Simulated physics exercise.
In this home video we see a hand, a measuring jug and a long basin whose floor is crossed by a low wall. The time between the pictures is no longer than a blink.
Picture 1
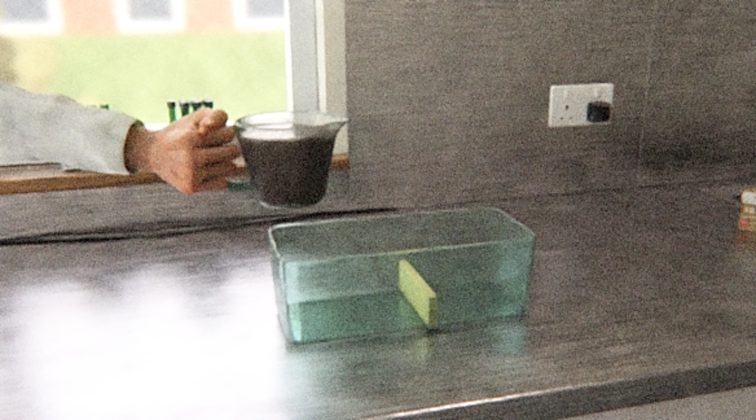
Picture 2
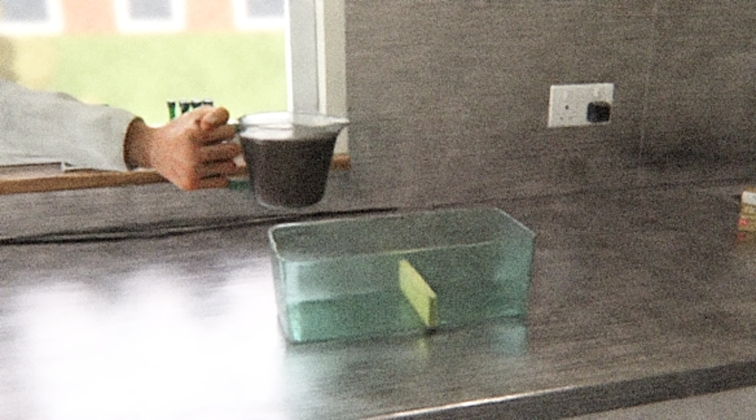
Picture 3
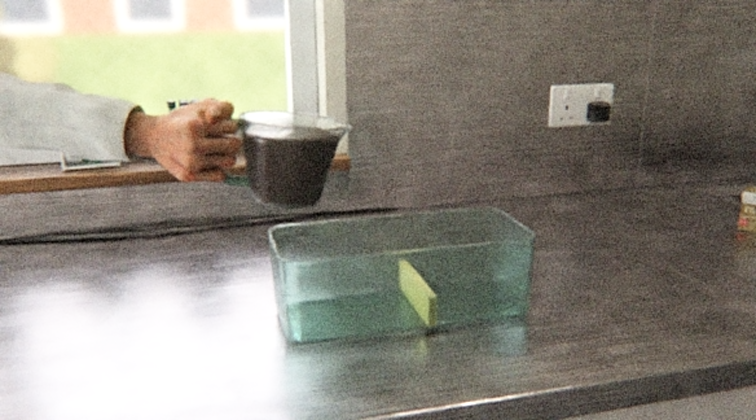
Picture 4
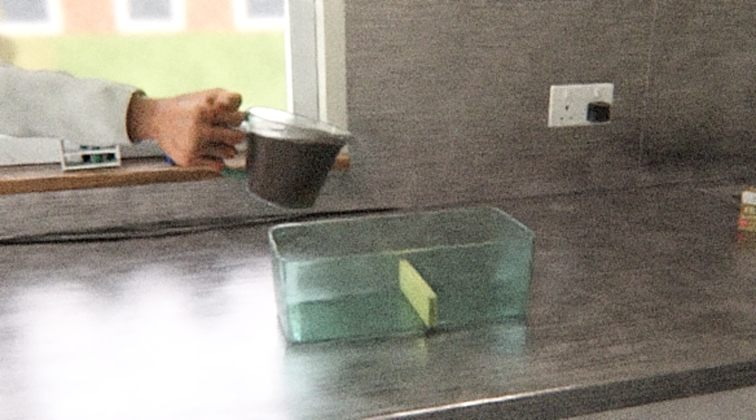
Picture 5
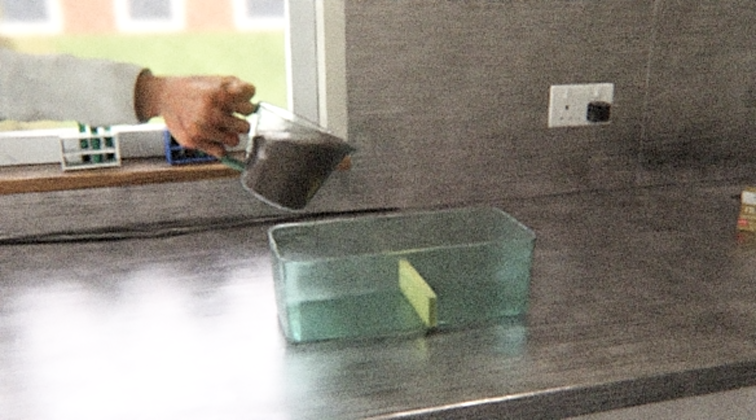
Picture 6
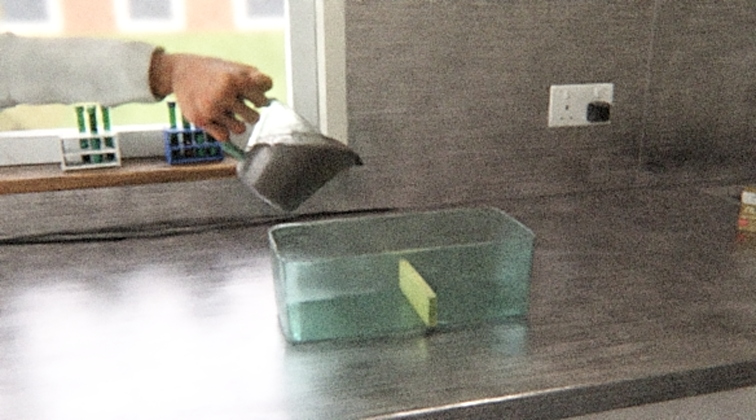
A hand tilting a glass jug of dark liquid steadily rightward above a long, clear basin with a low wall inside.
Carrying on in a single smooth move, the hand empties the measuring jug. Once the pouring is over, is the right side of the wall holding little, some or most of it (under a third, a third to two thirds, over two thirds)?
It holds little.
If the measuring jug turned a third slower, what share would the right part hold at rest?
About 10 %.
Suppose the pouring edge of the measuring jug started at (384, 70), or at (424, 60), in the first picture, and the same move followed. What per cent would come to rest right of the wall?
First try: 40 percent; second try: 70 percent.
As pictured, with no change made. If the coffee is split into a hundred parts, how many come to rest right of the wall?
Around 10 percent.
A moment on, the measuring jug is tipped right over and 21 per cent is still to pour, 62 is left of the wall and 0 right of it.
Next, the measuring jug is tipped right over and 2 per cent is still to pour, 81 is left of the wall and 6 right of it.
Then the measuring jug is tipped right over and 1 per cent is still to pour, 82 is left of the wall and 11 right of it.
Later the measuring jug is tipped right over and 0 per cent is still to pour, 83 is left of the wall and 11 right of it.
Finally, 83 per cent lies left of the wall, 11 right of it and 6 outside.
